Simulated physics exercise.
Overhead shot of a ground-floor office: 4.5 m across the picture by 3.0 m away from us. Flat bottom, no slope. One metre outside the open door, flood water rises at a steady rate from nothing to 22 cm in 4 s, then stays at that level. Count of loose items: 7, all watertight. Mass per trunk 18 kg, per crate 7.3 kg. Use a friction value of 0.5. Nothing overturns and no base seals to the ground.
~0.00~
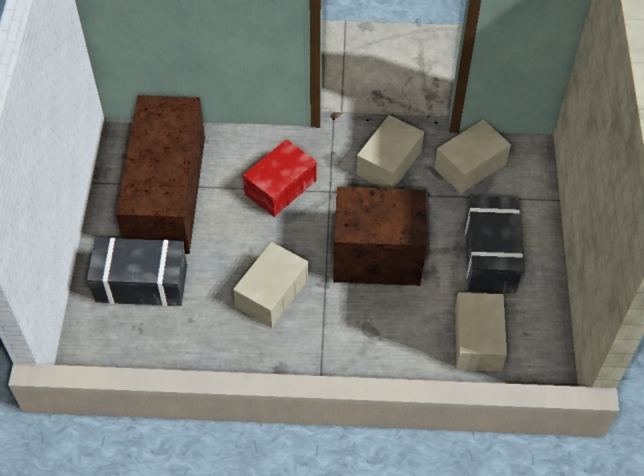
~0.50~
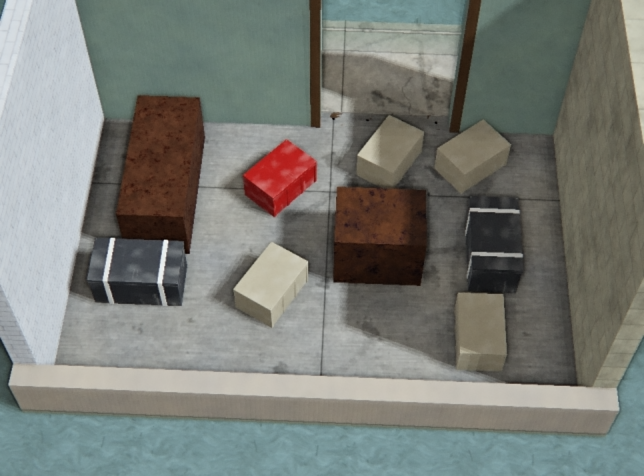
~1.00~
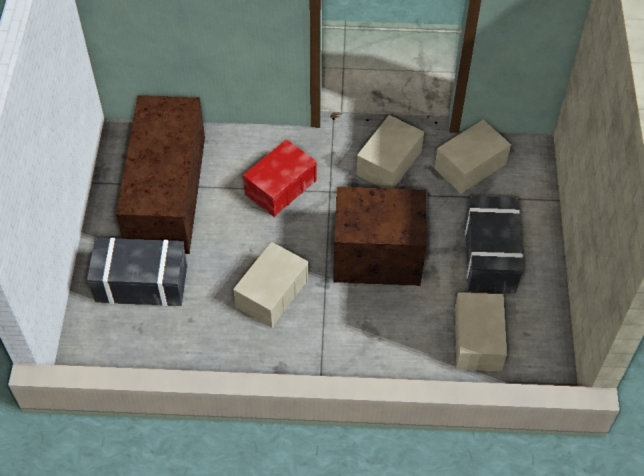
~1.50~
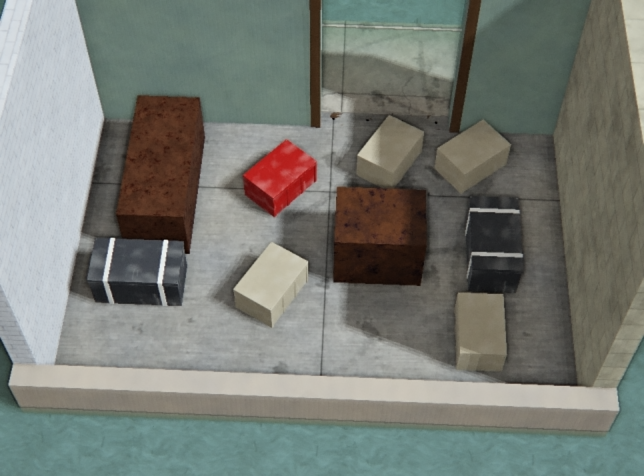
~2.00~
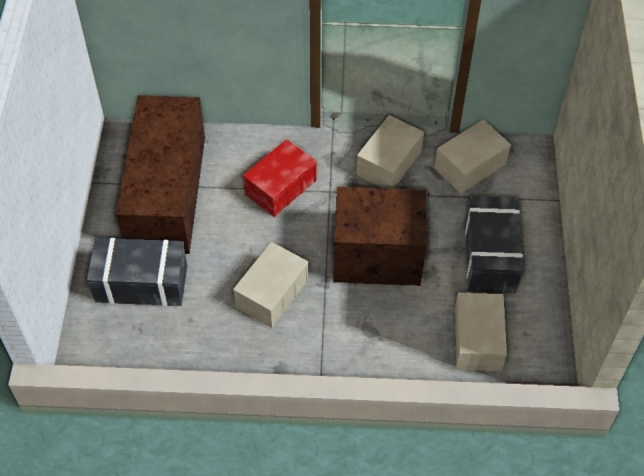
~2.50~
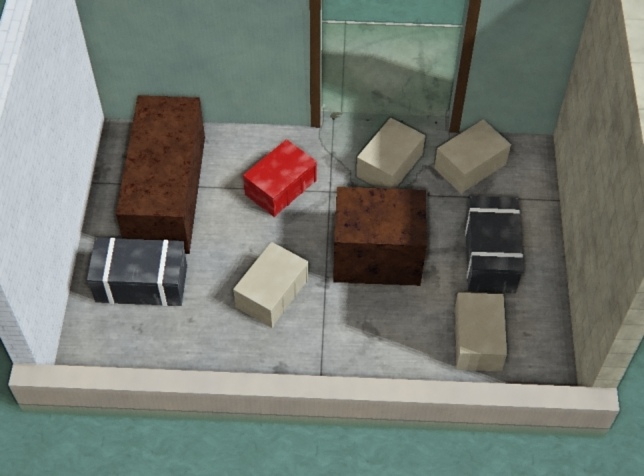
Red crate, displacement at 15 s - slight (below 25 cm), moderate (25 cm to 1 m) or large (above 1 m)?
Result: Short displacement.
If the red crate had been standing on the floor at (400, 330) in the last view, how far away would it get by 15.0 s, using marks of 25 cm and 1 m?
By then it winds up well off.
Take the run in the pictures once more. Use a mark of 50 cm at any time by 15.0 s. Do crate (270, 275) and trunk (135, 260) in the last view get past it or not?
Above, below.
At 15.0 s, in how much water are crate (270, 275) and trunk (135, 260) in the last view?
16 and 18 cm.
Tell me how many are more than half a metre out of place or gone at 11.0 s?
Tally: 5.
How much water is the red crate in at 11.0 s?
I'd put it at about 10 cm.
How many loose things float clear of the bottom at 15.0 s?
Just then, the number is 7.
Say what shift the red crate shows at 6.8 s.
About 50 cm out of place.
After 3.5 s the red crate is near (280, 168), 0.0 m from its start, aground; 0 afloat.
After 6.8 s the red crate is near (244, 134), 0.5 m from its start, afloat; 5 afloat.
After 11.0 s the red crate is near (241, 122), 0.6 m from its start, afloat; 7 afloat.
After 15.0 s the red crate is near (273, 115), 0.6 m from its start, afloat; 7 afloat.
